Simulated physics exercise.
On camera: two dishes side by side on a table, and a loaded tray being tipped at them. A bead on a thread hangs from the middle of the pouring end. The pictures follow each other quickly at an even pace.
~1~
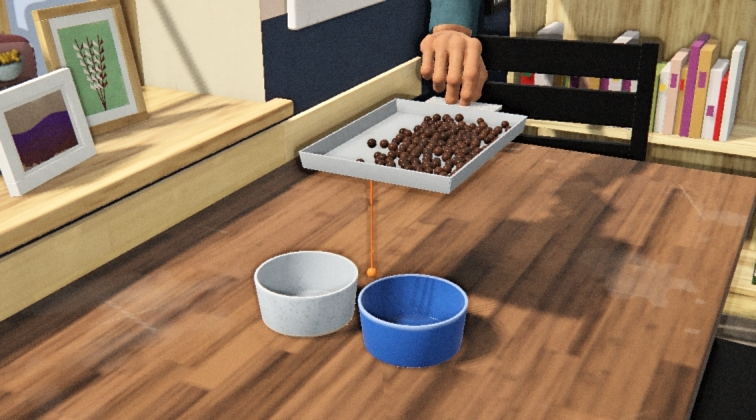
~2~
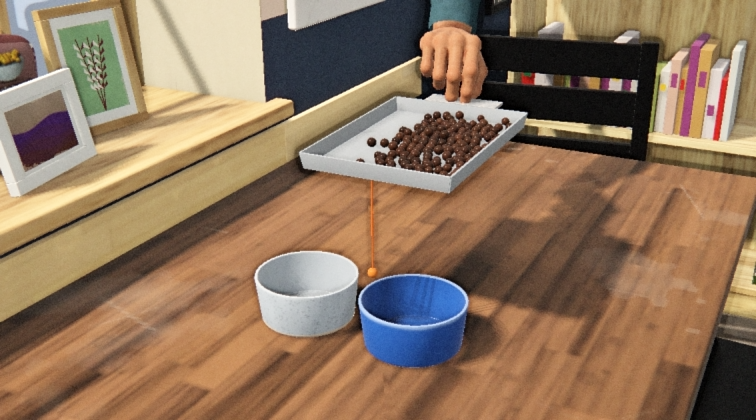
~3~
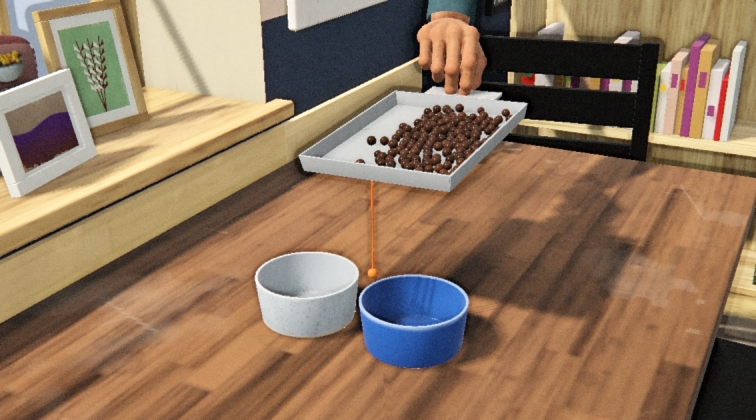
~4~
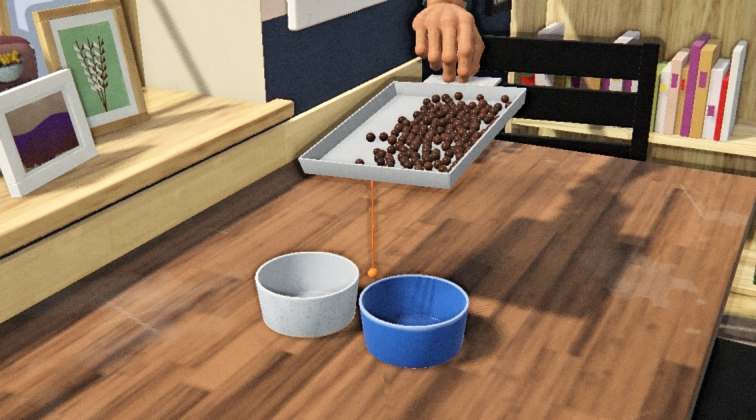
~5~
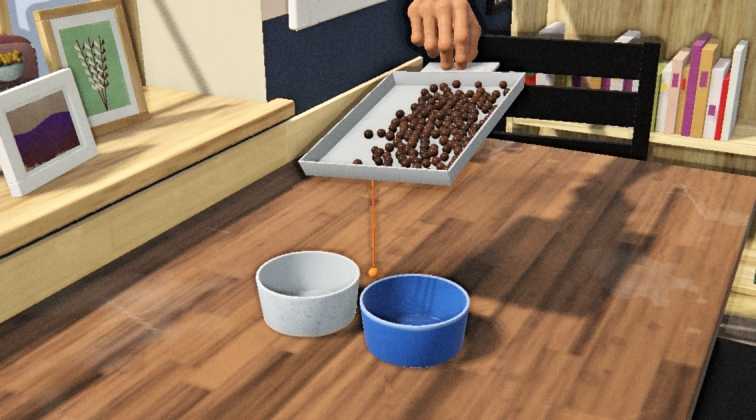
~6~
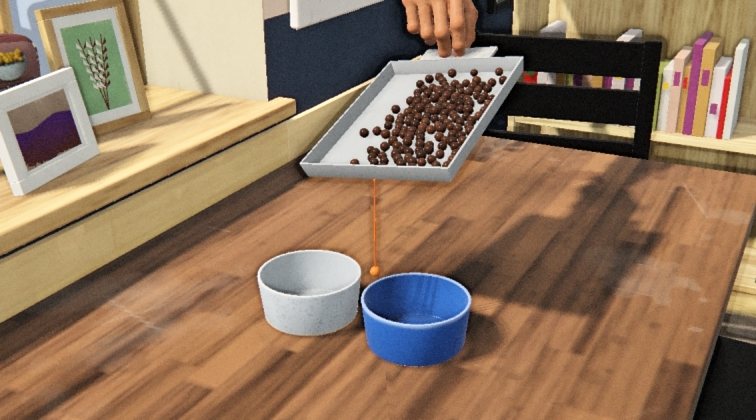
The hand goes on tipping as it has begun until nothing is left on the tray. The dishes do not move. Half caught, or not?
Caught overall: More than half.
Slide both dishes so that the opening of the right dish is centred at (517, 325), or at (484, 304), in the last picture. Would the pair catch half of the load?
At the first place below a half, at the second not half.
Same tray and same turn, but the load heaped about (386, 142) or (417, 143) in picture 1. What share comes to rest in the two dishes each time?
About 90 and 80 per cent.
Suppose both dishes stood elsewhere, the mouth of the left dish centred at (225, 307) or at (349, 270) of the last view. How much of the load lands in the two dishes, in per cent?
In turn 0 and 40 in a hundred.
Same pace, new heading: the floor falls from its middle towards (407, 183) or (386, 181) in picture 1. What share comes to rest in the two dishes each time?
The first gives 60 %, the second 40 %.
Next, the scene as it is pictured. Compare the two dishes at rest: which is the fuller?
Fuller: The left dish.
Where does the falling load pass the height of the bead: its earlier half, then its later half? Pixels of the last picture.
Around (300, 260) and then (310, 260).
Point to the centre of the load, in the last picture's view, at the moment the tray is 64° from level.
Near (352, 140).
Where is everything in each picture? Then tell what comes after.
In the first picture, corners of the pouring end near (303, 151) and (449, 176), level; middle of the load near (442, 145), chocolate balls; left dish near (280, 313); right dish near (389, 342); bead on its thread near (372, 273).
In the second picture, corners of the pouring end near (303, 152) and (449, 176), level; middle of the load near (442, 144).
In the third picture, corners of the pouring end near (303, 155) and (449, 175), tipped barely, lowest at the left corner; middle of the load near (442, 139).
In the fourth picture, corners of the pouring end near (302, 158) and (448, 172), tipped a little, lowest at the left corner; middle of the load near (441, 132).
In the fifth picture, corners of the pouring end near (303, 160) and (447, 169), tipped a little, lowest at the left corner; middle of the load near (439, 125).
In the sixth picture, corners of the pouring end near (304, 162) and (447, 166), tipped clearly, lowest at the left corner; middle of the load near (435, 120), all but a few on the move; left dish near (283, 312); right dish near (392, 341).
Shortly afterwards, tray tipped steeply; all but a few on the tray; only a few in the left dish; only a few outside both; a little in the air.
Next, tray tipped past a quarter turn; a little on the tray; the bulk in the left dish; a little outside both; near a quarter in the air.
Some moments later, tray tipped past a quarter turn; all but a few in the left dish; a little outside both.
In the end, tray tipped past a quarter turn; none at all in the right dish; all but a few in the left dish; a little outside both.
